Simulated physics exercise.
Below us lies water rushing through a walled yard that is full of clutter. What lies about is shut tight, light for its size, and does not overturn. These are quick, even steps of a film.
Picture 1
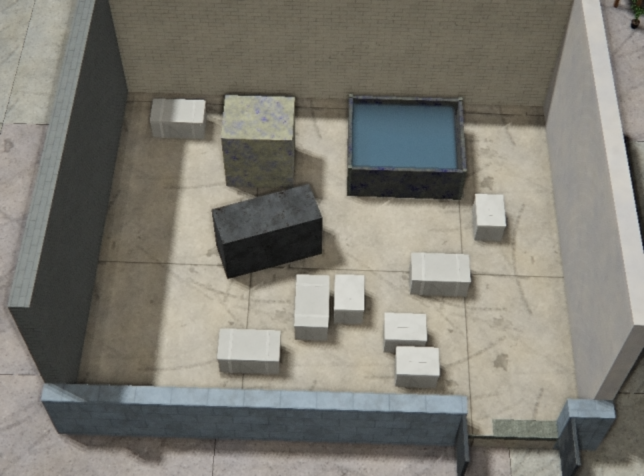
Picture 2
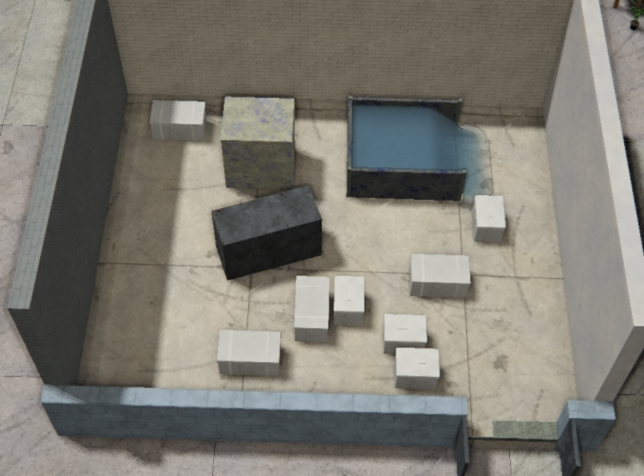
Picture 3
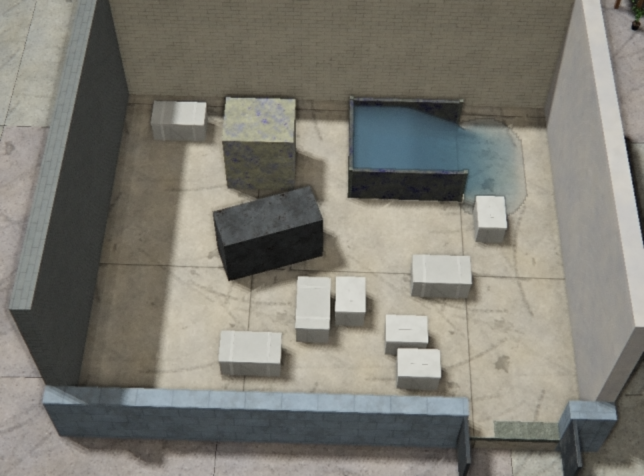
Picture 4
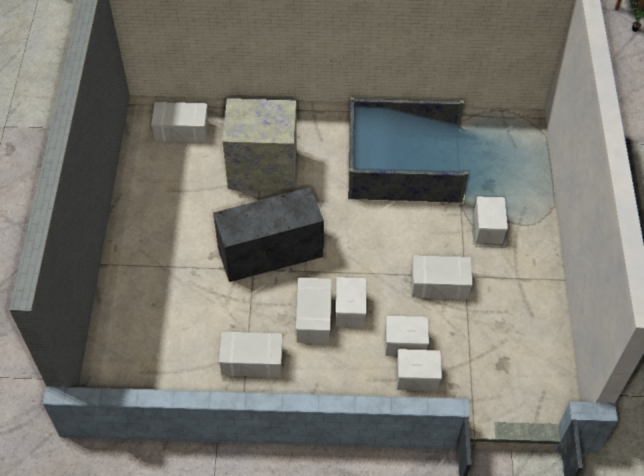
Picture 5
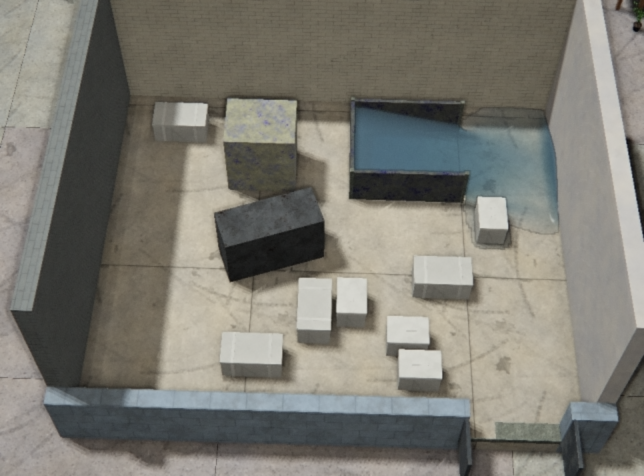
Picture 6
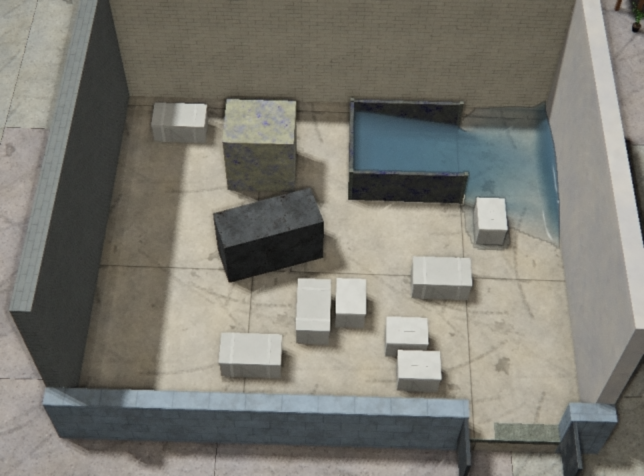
In a walled yard cluttered with pale blocks and two larger boxes, water poured from the open right side of a dark tank and spread to the right wall, while the blocks stayed put.
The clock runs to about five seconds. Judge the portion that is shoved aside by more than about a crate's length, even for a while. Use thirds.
Share: Under a third.
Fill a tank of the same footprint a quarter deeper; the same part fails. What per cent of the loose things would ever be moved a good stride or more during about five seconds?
About 10 per cent.
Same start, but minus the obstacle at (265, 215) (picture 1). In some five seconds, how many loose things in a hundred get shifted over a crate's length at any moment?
Roughly 10 per cent.
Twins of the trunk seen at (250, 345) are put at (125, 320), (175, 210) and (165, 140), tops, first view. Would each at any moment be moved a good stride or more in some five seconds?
As listed: Under that, never so far, under that.
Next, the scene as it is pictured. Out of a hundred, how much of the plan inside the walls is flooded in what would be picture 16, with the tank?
Near 30 in a hundred.
A moment on, 0 of 8 are well off their spots; 0 afloat.
Next, 0 of 8 are well off their spots; 0 afloat.
Later, 0 of 8 are well off their spots; 0 afloat.
In the end, 1 of 8 are well off their spots, and 1 have been at some point; 0 afloat.
